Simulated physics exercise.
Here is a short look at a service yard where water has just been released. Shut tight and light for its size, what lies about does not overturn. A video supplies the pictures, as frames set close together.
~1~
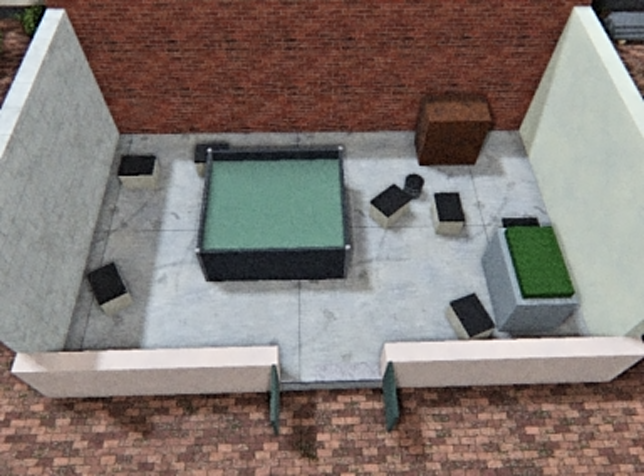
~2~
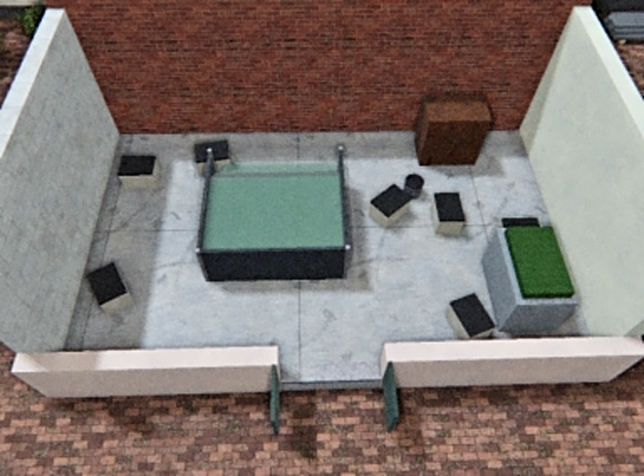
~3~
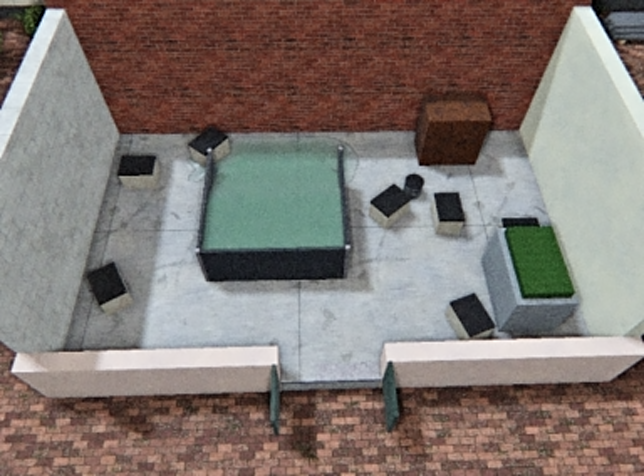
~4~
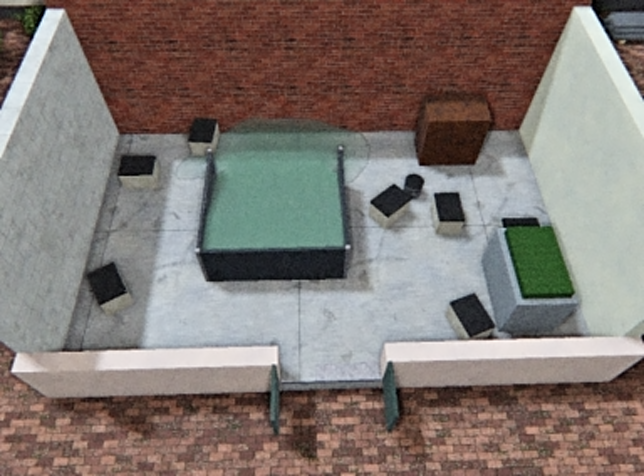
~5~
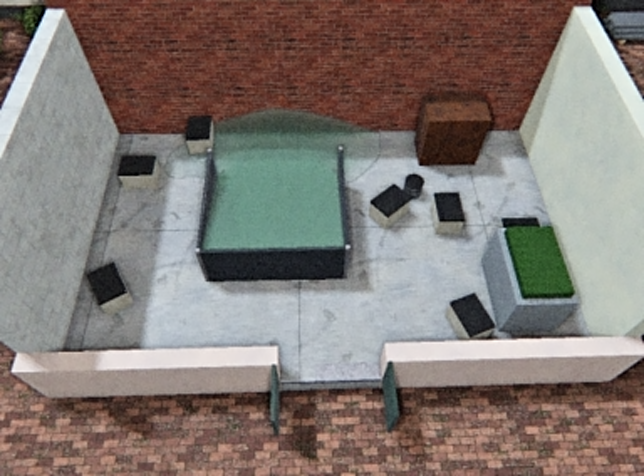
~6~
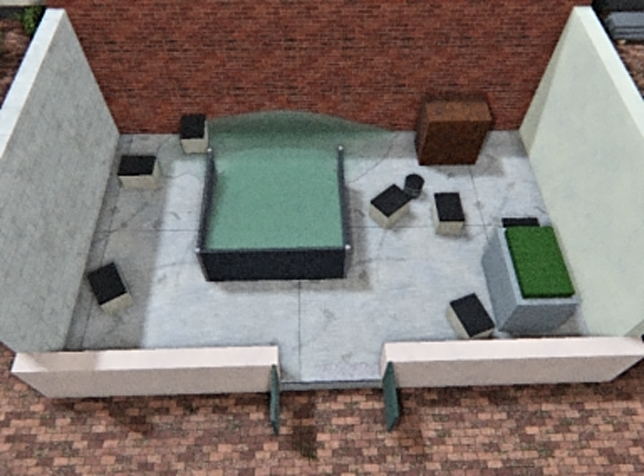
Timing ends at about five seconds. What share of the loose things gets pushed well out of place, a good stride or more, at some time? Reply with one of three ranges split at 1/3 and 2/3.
2/3 or more.
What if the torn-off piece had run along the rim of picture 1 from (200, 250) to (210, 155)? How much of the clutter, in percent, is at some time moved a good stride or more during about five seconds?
About 50 per cent.
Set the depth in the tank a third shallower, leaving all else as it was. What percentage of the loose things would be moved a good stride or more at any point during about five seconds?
Near 80 % of the lot.
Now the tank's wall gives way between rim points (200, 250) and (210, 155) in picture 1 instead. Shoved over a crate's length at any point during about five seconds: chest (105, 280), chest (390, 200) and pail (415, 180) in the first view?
Taking them in order, covered the distance, short of it, covered the distance.
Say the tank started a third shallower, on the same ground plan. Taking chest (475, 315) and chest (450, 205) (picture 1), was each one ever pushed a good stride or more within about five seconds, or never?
Each in sequence - never got there, carried at least that far.
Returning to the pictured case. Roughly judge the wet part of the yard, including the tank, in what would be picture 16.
Something like 50 in a hundred.
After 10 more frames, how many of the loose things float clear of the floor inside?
I make it 1 of them.
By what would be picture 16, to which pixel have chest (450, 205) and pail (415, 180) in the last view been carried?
Look for them at about (462, 228) and about (415, 222).
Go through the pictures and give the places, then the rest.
The first frame shows a chest at (211, 152) rests on the ground; a chest at (136, 164) rests on the ground; 0 of 8 have shifted.
The second frame shows a chest at (211, 151) rests on the ground, close to its start; a chest at (136, 164) rests on the ground; 0 of 8 have shifted.
The third frame shows a chest at (208, 140), on the bottom, close to its start; a chest at (136, 164), on the bottom; 1 of 8 have shifted.
The fourth frame shows a chest at (203, 129) rests on the ground, a stride from its start; a chest at (136, 164) rests on the ground; 1 of 8 have shifted.
The fifth frame shows a chest at (199, 127) rests on the ground, a stride from its start; a chest at (136, 164), on the bottom; 1 of 8 have shifted.
The sixth frame shows a chest at (193, 125) rests on the ground, a stride from its start; a chest at (136, 164) rests on the ground; 1 of 8 have shifted.
A moment on, 1 of 8 are well off their spots; 0 afloat.
Next, 3 of 8 are well off their spots; 1 afloat.
Later, 6 of 8 are well off their spots; 5 afloat.
In the end, 6 of 8 are well off their spots, and 6 have been at some point; 7 afloat.
